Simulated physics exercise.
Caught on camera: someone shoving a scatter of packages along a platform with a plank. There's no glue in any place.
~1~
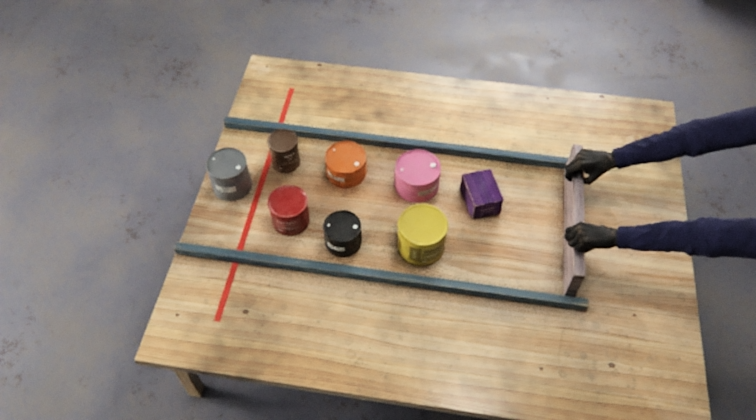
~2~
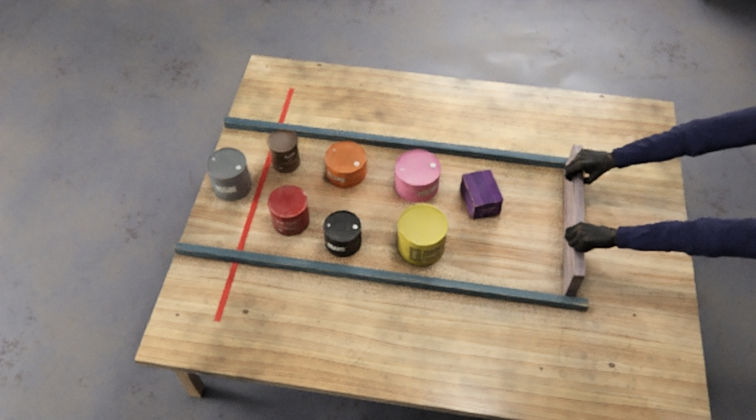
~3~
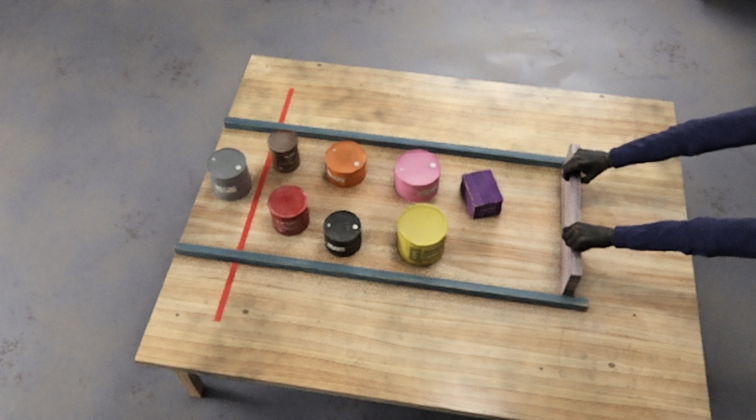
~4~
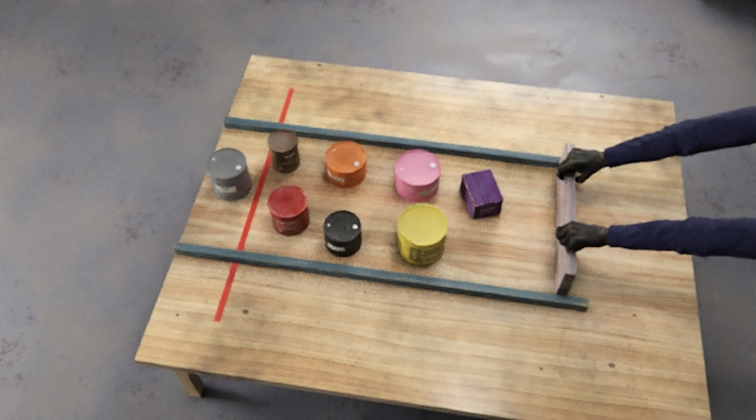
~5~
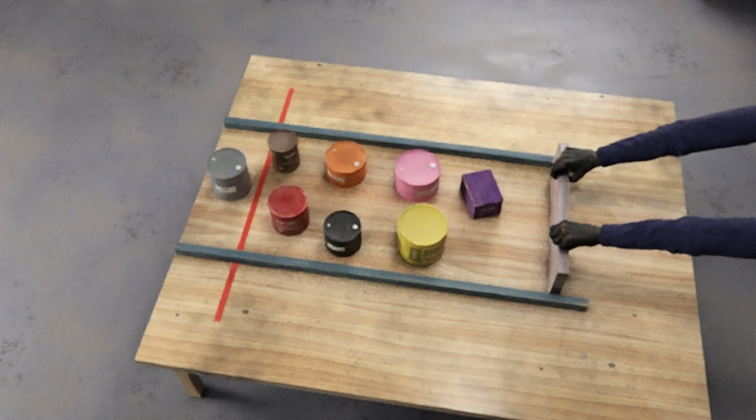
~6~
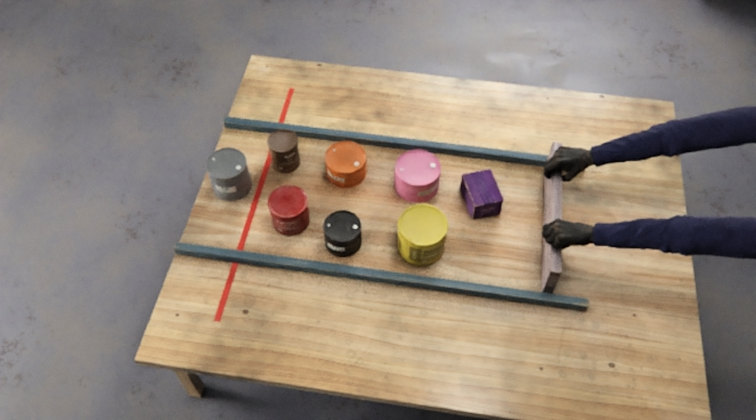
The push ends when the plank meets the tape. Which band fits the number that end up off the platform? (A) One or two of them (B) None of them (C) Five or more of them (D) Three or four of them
D, three or four of them.
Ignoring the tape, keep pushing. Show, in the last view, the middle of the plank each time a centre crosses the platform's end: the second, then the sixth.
Its centre point is roughly (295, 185) and later (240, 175).
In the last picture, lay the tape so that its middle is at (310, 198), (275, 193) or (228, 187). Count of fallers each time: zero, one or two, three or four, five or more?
Result per tape, in order - one to two / three or four / at least five.
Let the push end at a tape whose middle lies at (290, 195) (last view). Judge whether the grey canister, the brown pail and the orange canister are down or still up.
Short version: The grey canister sits tight, the brown pail heads down, the orange canister heads down.
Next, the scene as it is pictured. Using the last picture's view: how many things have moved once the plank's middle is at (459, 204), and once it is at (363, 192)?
At first I count 2, and then 7.
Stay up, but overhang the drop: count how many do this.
Overhanging: 3.
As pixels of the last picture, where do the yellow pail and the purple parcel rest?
The yellow pail settles near (222, 213); as for the purple parcel, near (250, 161).
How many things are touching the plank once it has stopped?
The answer is 2.
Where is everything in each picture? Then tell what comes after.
In the first frame, grey canister (229, 174); brown pail (284, 152); red pail (289, 211); plank (573, 219); tape (259, 191).
In the second frame, brown pail (284, 152); pink canister (417, 176).
In the third frame, red pail (289, 211); purple parcel (481, 194).
In the fourth frame, grey canister (229, 175); black canister (343, 234).
In the fifth frame, brown pail (284, 152); yellow pail (422, 235).
In the sixth frame, grey canister (229, 175); brown pail (284, 152); red pail (289, 211); plank (552, 216); tape (259, 191).
Soon after, none off yet; grey canister at rest near (229, 175); brown pail at rest near (284, 152); red pail at rest near (289, 211).
By the end, the number that fall off is three or four; fallen, orange canister, brown pail and grey canister.
